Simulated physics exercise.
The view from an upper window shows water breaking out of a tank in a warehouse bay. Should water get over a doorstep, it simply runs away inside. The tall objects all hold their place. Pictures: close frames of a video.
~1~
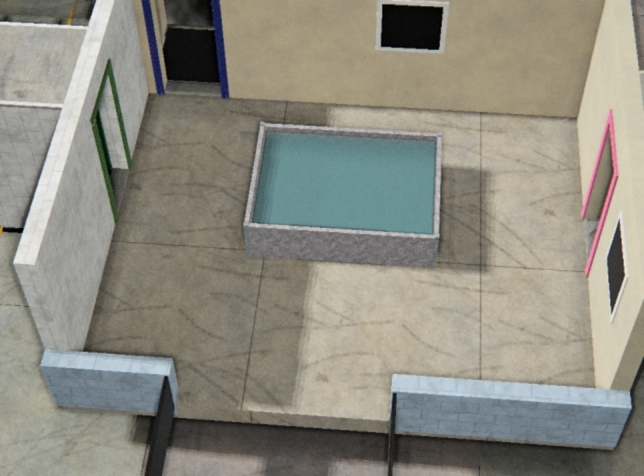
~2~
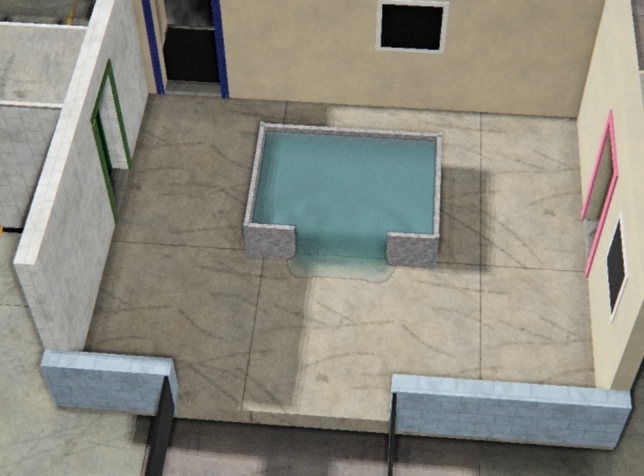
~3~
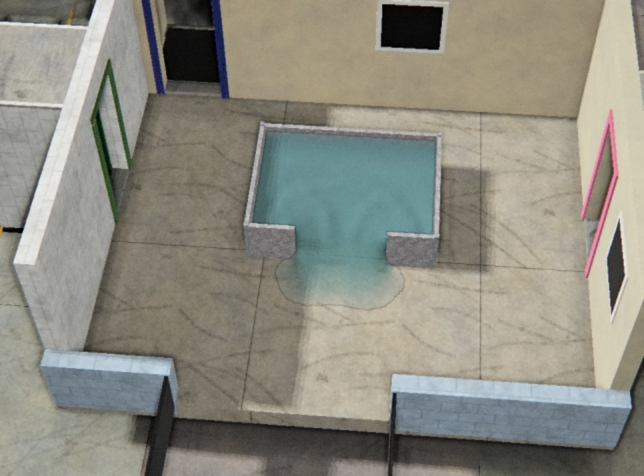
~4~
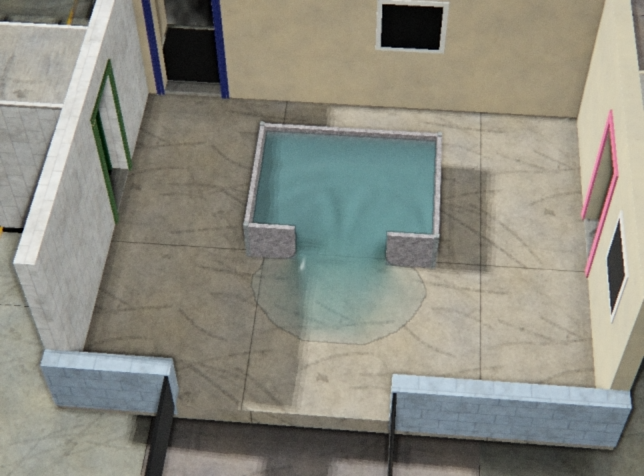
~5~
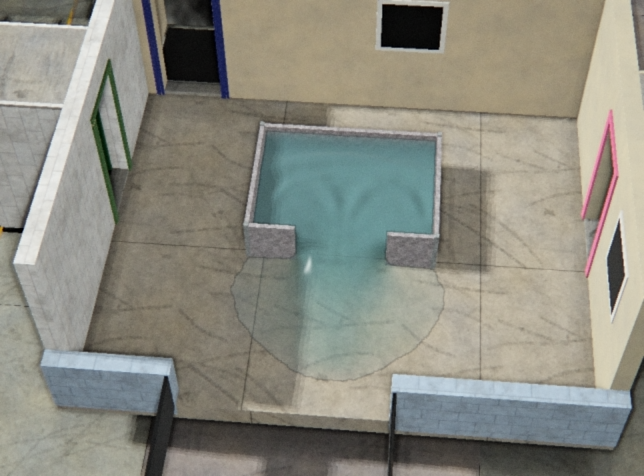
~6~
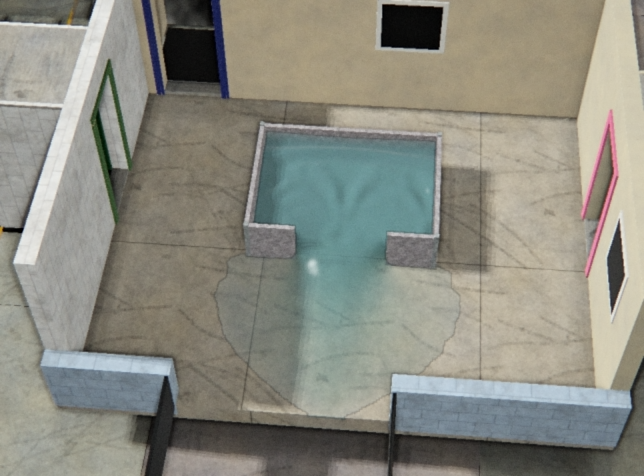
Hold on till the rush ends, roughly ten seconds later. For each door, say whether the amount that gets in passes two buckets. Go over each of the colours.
In order: The pink door keeps it to two buckets, the green door keeps it to two buckets, the blue door keeps it to two buckets.
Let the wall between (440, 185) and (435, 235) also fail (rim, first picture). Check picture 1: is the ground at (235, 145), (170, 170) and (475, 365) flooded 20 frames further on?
First kept bare, second kept bare, third soaked through.
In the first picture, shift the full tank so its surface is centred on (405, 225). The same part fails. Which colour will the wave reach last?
My pick is the green-painted one.
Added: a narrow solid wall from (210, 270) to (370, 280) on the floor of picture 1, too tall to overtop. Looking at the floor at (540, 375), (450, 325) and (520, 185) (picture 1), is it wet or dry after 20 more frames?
Outcome per location, in sequence: Soaking, soaking, unsoaked.
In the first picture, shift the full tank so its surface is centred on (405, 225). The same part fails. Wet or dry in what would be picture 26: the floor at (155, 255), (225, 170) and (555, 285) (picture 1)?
I'd call them still dry, still dry and watered, in the order asked.
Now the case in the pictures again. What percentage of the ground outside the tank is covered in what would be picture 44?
That works out at 65 %.
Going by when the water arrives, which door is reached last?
The one in blue.
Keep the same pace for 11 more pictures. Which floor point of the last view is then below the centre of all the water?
That puts it at around (349, 250).
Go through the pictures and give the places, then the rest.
The first frame shows still water in the water tank at (346, 182).
In the second frame, the front is at (388, 270), out from the gap at (341, 251).
In the third frame, water pours out at (341, 252) and has run to (382, 302).
In the fourth frame, the front is at (366, 338), out from the gap at (341, 252).
In the fifth frame, water pours out at (341, 252) and has run to a hidden place.
In the sixth frame, water pours out at (341, 251) and has run to a hidden place.
A moment on, water covers 25 % of the floor; the pink door not reached, the green door not reached, the blue door not reached.
Next, water covers 30 % of the floor; the pink door not reached, the green door not reached, the blue door not reached.
Then, water covers 35 % of the floor; the pink door wet at the sill, nothing in, the green door not reached, the blue door not reached.
Later, water covers 65 % of the floor; the pink door wet at the sill, nothing in, the green door wet at the sill, nothing in, the blue door not reached.
In the end, water covers 80 % of the floor; the pink door wet at the sill, nothing in, the green door wet at the sill, nothing in, the blue door wet at the sill, nothing in.
